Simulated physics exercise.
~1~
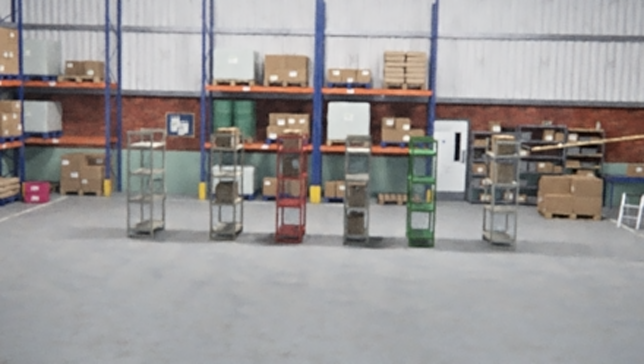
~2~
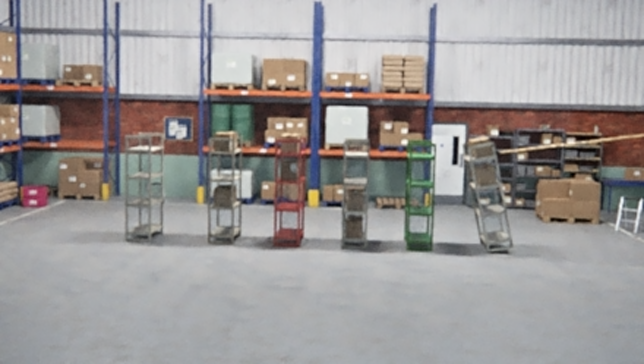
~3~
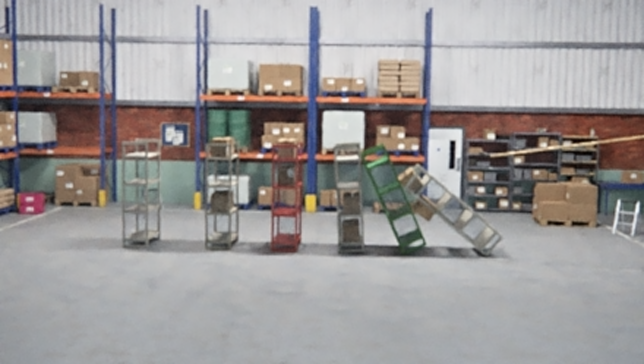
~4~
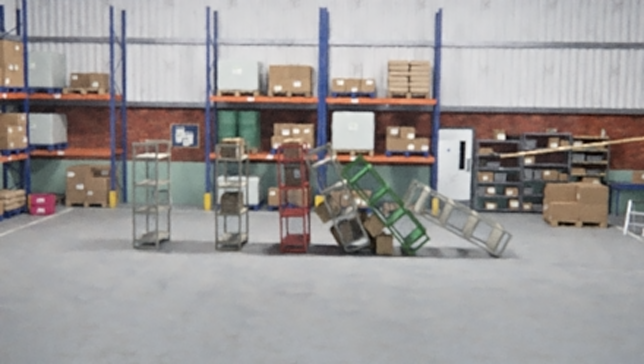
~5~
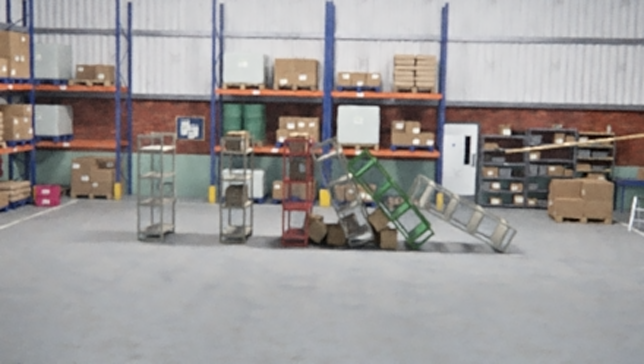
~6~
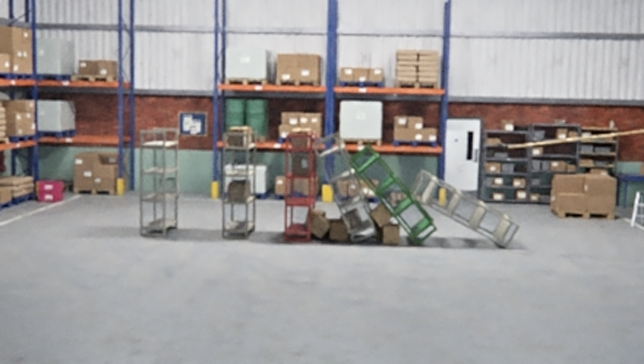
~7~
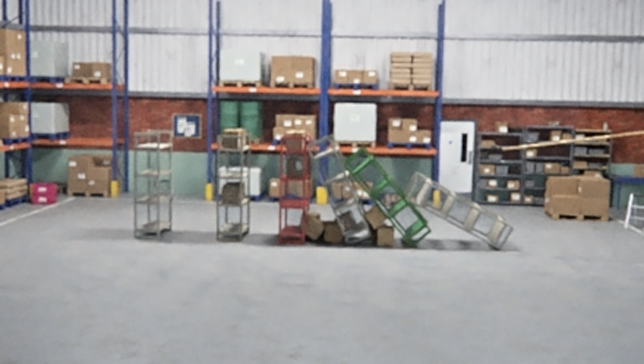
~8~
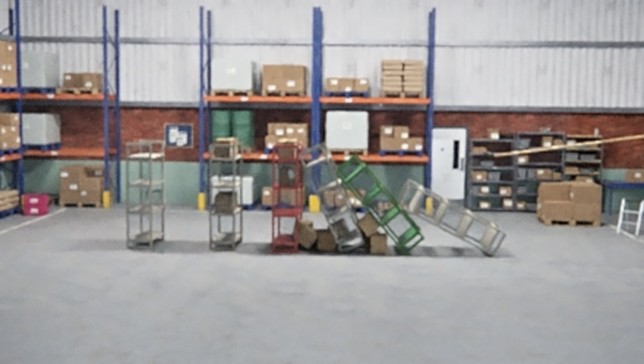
In a warehouse, a pole tipped the rightmost of six shelving racks leftward into the green one, which fell against the grey rack beside it as boxes spilled, and the three came to rest leaning while the red rack and two others stayed standing.
